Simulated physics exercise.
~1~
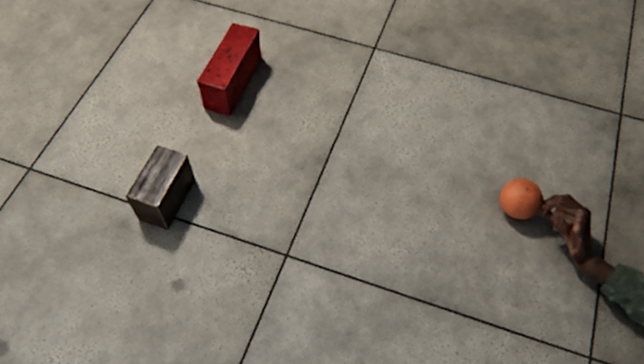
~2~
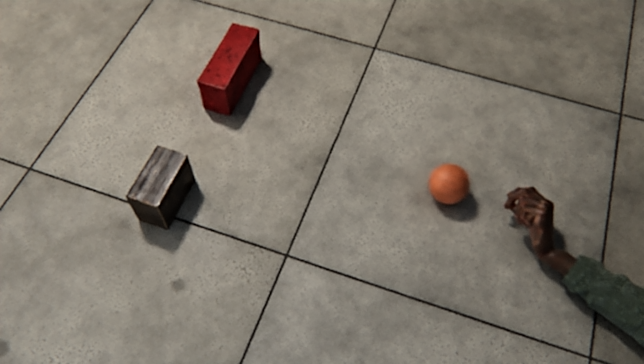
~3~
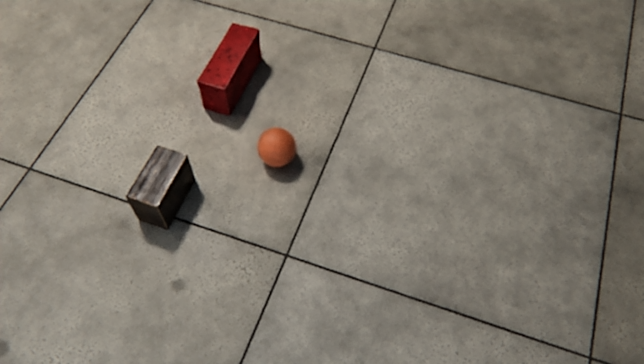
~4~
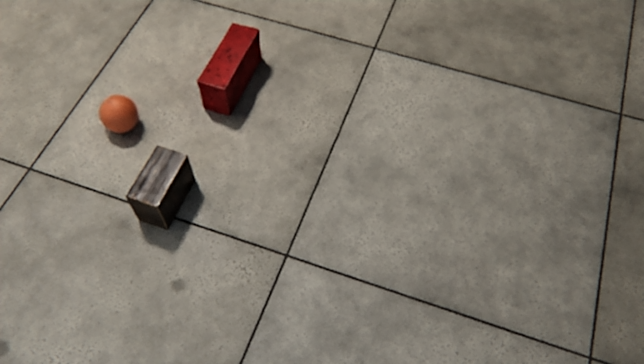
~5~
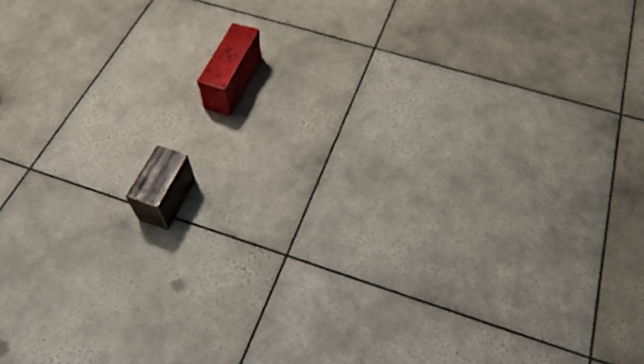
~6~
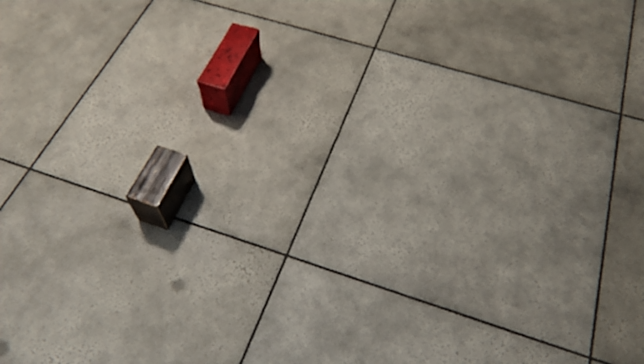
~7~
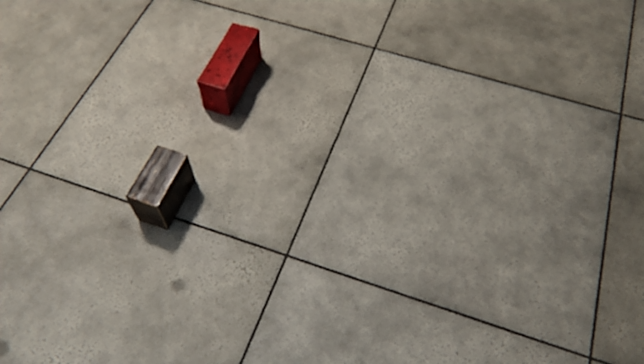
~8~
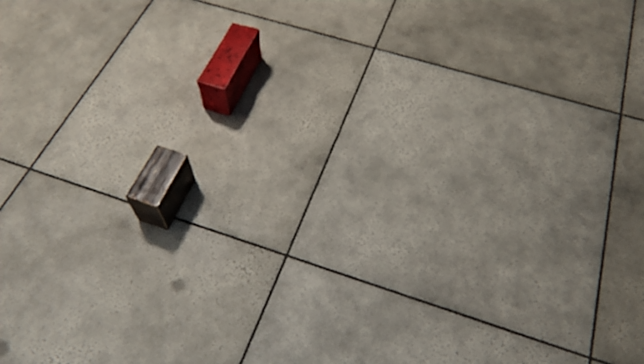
The clip opens on a grey tiled floor where a red brick and a dark block stand apart on the left, while a hand at the right touches an orange ball. The hand lets go and draws back as the orange rolls left across the floor. With the hand gone from view, the orange nears the opening between the two blocks. It passes through the gap without disturbing either one and comes out on the far side. The orange then leaves view at the left, and the brick and block remain standing in their places.
